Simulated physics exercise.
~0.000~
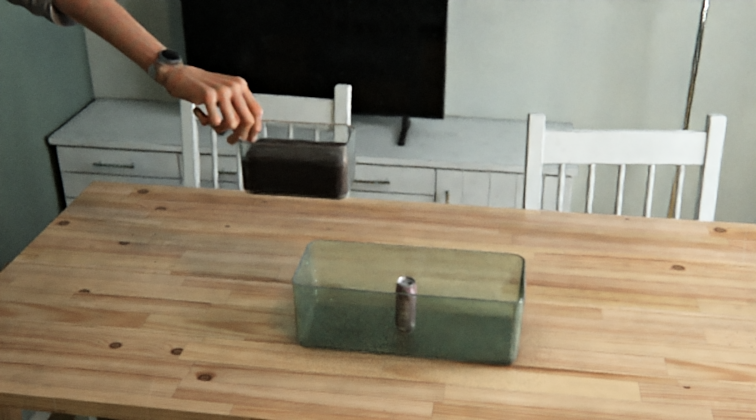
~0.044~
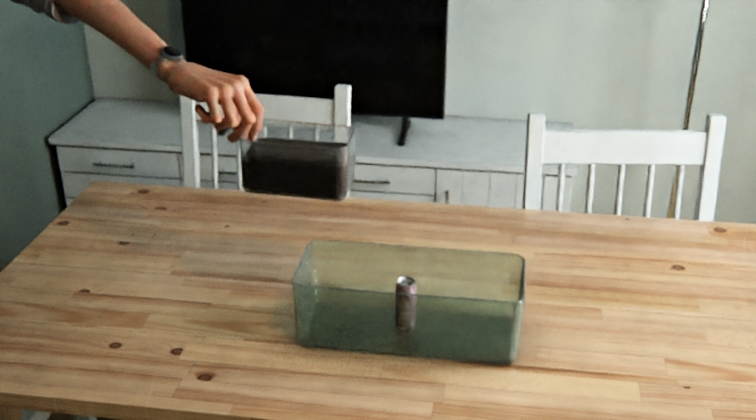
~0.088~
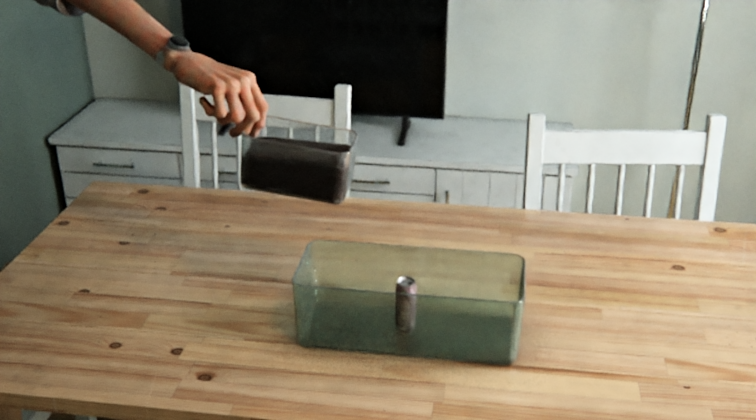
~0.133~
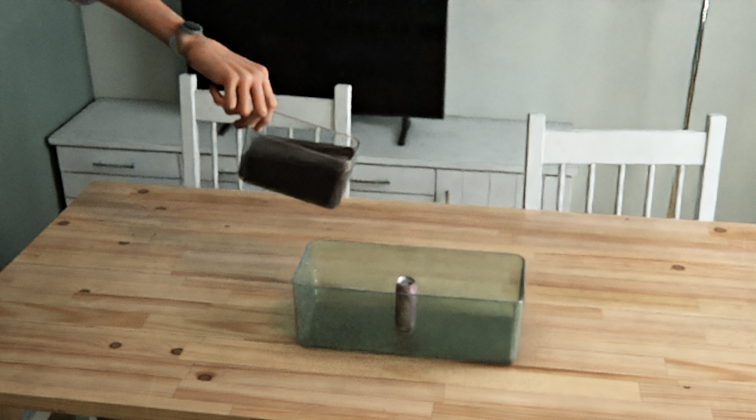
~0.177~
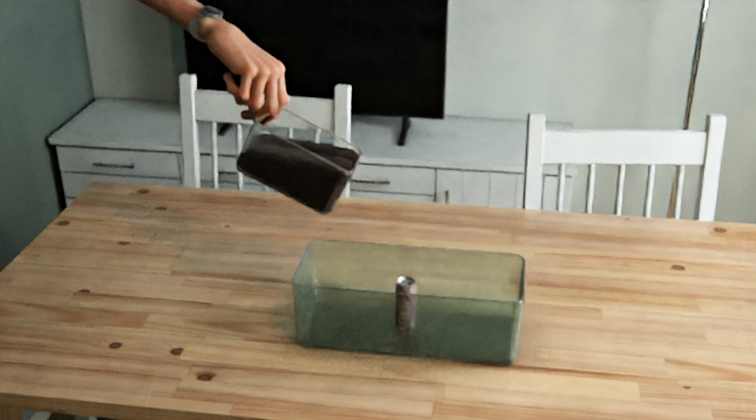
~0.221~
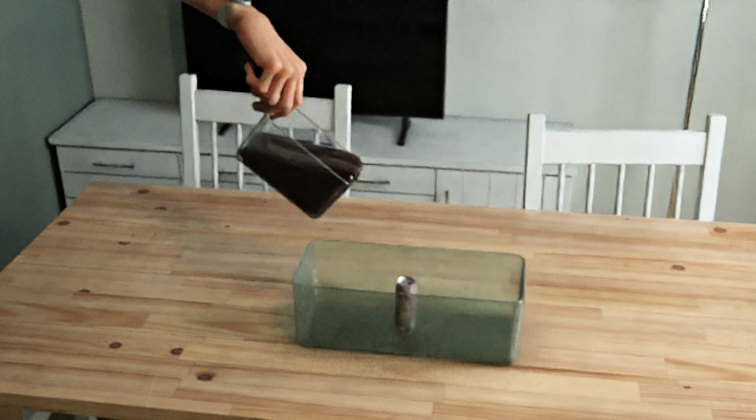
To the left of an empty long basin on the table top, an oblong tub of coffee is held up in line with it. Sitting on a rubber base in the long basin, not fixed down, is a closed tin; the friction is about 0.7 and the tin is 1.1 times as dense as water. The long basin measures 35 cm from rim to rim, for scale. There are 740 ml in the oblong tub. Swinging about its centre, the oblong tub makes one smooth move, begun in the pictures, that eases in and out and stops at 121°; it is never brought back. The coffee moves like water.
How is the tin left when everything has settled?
It tumbles.
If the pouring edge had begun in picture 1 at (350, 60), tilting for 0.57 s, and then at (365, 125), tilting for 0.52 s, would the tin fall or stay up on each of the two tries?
Run one: It tumbles. Run two: It tumbles.
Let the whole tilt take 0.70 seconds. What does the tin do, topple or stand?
Then the tin tumbles.
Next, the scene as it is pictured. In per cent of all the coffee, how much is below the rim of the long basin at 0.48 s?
I'd estimate some 36 percent of the liquid.
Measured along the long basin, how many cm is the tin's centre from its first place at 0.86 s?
The tin is about 9 cm from where it started.
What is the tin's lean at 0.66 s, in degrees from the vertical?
Looks like some 20 degrees from vertical upright.
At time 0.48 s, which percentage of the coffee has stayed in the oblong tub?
Some 12 per cent.
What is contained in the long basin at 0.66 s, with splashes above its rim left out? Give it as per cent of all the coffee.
Some 94 per cent.
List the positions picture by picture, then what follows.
Tilt 0°; pouring edge (351, 138); surface from (249, 146) to (350, 152); the long basin's rim runs from (301, 262) to (524, 279); the tin's top is at (406, 283), in the first picture.
Tilt 2°; pouring edge (351, 140); surface from (249, 146) to (350, 153), in the second picture.
Tilt 7°; pouring edge (354, 144); surface from (250, 145) to (352, 154), in the third picture.
Tilt 16°; pouring edge (356, 153); surface from (250, 144) to (353, 156), in the fourth picture.
Tilt 27°; pouring edge (357, 163); surface from (250, 143) to (356, 159), in the fifth picture.
Tilt 40°; pouring edge (356, 175); surface from (246, 138) to (350, 164); 3 per cent is over the edge, in the sixth picture.
By 0.48 s the tilt is 113° and 12 per cent is still to pour; the tin stands where it began.
By 0.66 s the tilt is 121° and 1 per cent is still to pour; the tin leans 22°.
By 0.86 s the tilt is 121° and 0 per cent is still to pour; the tin lies on its side.
By 1.07 s the tilt is 121° and 0 per cent is still to pour; the tin lies on its side.
At rest the tin lies on its side.
